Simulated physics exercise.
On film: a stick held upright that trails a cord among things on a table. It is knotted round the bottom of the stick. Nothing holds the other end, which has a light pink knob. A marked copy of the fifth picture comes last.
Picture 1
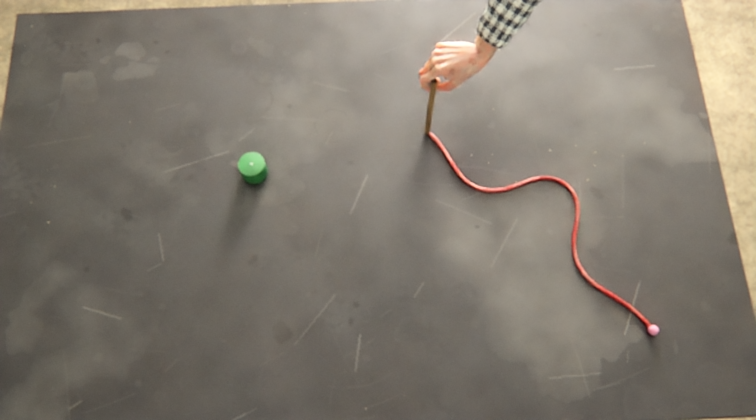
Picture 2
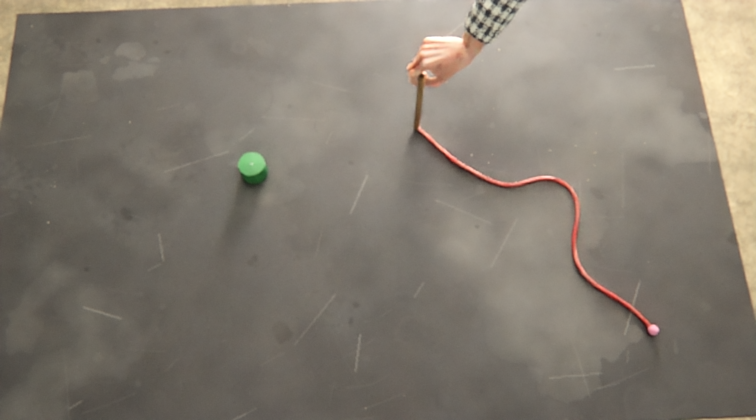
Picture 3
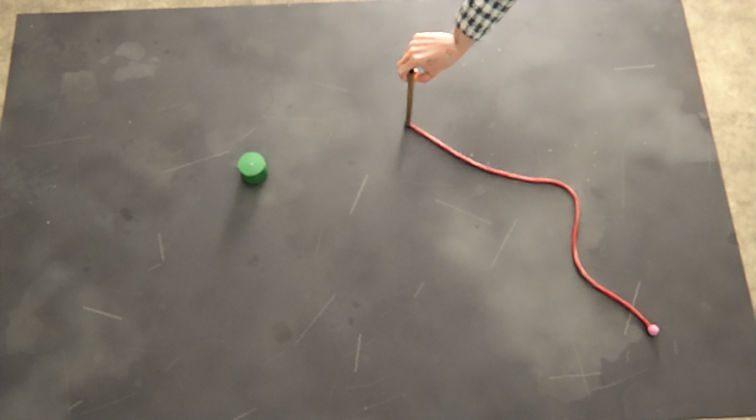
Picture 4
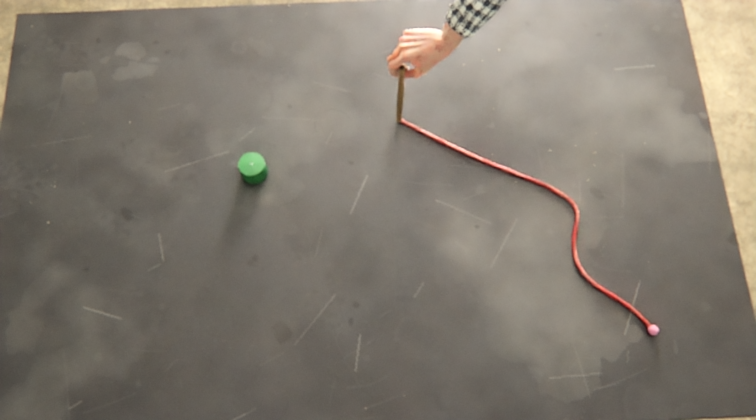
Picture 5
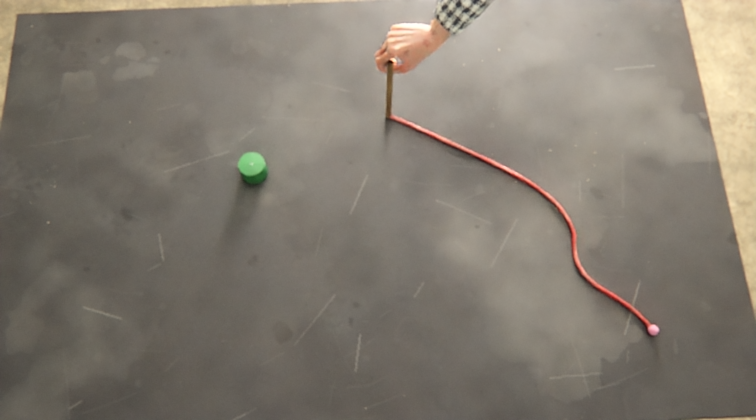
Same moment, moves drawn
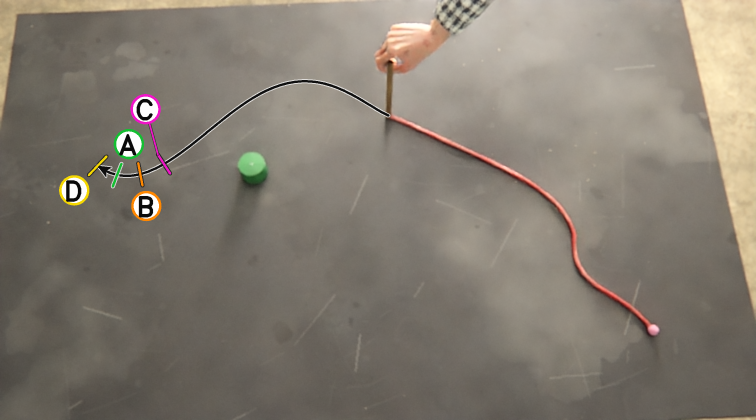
On a dark table, a hand moves an upright stick left, partly straightening its red cord.
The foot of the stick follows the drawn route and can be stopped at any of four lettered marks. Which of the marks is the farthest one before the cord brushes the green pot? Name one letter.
C.
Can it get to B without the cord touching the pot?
No.
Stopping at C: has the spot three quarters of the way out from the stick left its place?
Yes.
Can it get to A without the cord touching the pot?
No.
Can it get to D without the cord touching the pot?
No.
On the marked copy, A at (117, 175); B at (140, 174); C at (164, 164); D at (98, 166); the route from (389, 116) via (241, 106) to (98, 166).
With C. Early on, foot of the stick (308, 82), middle of the cord (453, 165), free end (595, 271).
Further on, foot of the stick (228, 116), middle of the cord (396, 147), free end (545, 232).
At the end, foot of the stick (164, 164), middle of the cord (340, 156), free end (503, 205); nothing has been touched.
As for the rest, A brings the cord against the pot; B brings the cord against the pot; D brings the cord against the pot.
